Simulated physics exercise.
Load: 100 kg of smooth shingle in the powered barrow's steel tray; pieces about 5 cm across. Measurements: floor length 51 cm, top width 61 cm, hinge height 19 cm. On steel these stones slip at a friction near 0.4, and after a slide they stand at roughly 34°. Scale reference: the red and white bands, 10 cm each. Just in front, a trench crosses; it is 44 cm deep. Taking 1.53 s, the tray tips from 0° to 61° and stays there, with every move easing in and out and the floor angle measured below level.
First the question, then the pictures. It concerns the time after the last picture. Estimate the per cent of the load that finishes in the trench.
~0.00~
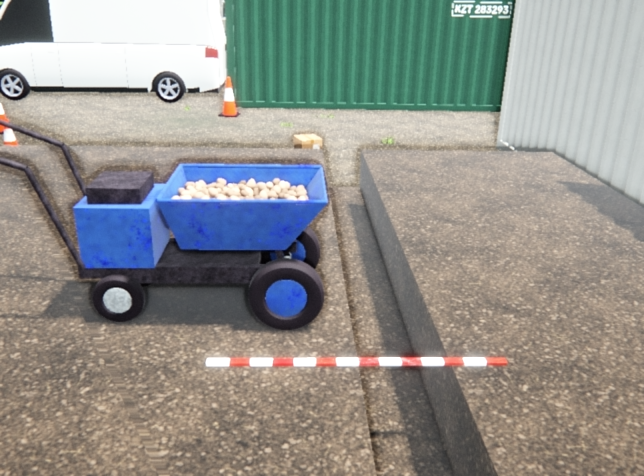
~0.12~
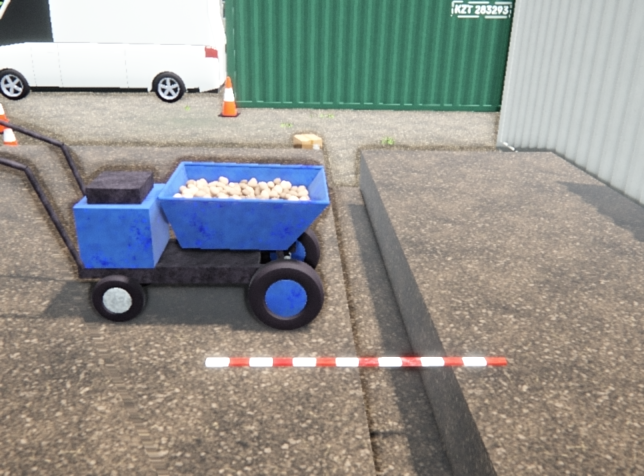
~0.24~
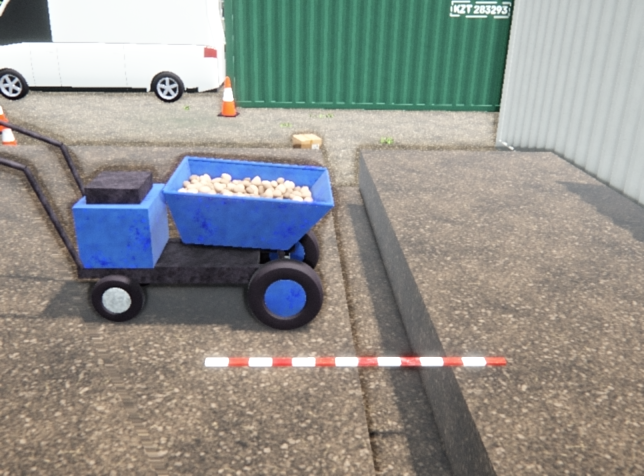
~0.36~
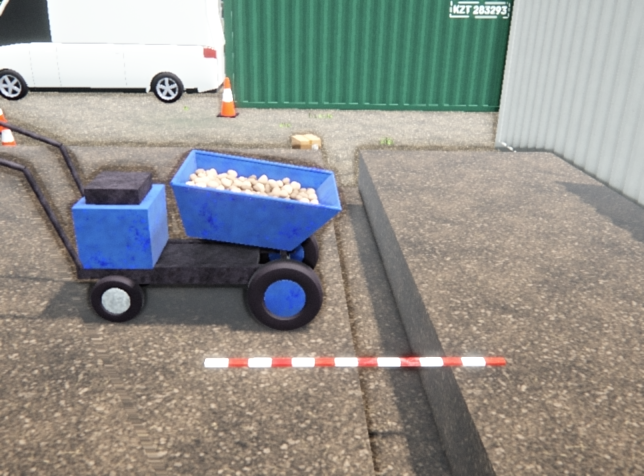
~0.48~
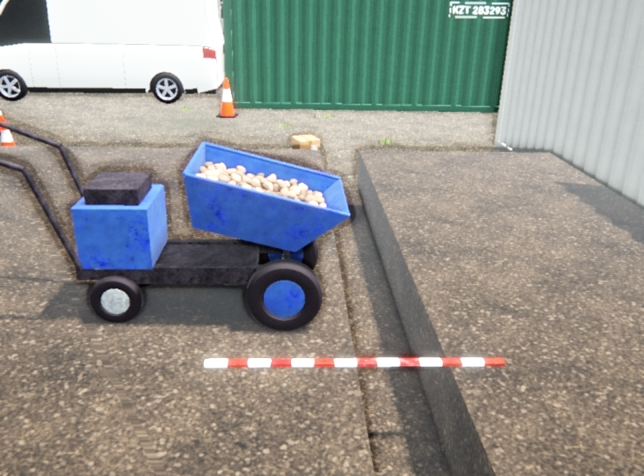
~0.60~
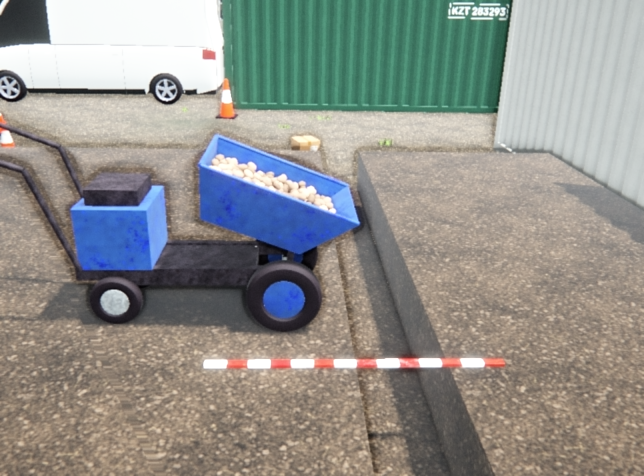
Roughly 72 percent.
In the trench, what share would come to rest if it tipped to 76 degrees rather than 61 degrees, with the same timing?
Then close to 75 per cent.
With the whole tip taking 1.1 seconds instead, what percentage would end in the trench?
65 per cent.
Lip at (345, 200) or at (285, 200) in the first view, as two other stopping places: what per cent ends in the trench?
Roughly 50 percent for the first, and 90 percent for the second.
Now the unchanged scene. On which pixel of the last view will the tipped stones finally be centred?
Somewhere near pixel (397, 361).
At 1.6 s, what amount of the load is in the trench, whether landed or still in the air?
By that point it's something like 20 in a hundred.
After 1.1 s the floor is at 52°; 100 % in the tray; the foremost stones are at (373, 246).
After 1.6 s the floor is at 61°; 72 % in the tray, 22 % in the trench, 6 % past the trench; the foremost stones are at (445, 305).
After 2.0 s the floor is at 61°; 44 % in the tray, 39 % in the trench, 17 % past the trench; the foremost stones are at (507, 308).
After 3.9 s the floor is at 61°; 10 % in the tray, 72 % in the trench, 17 % past the trench; the foremost stones are at (550, 304).
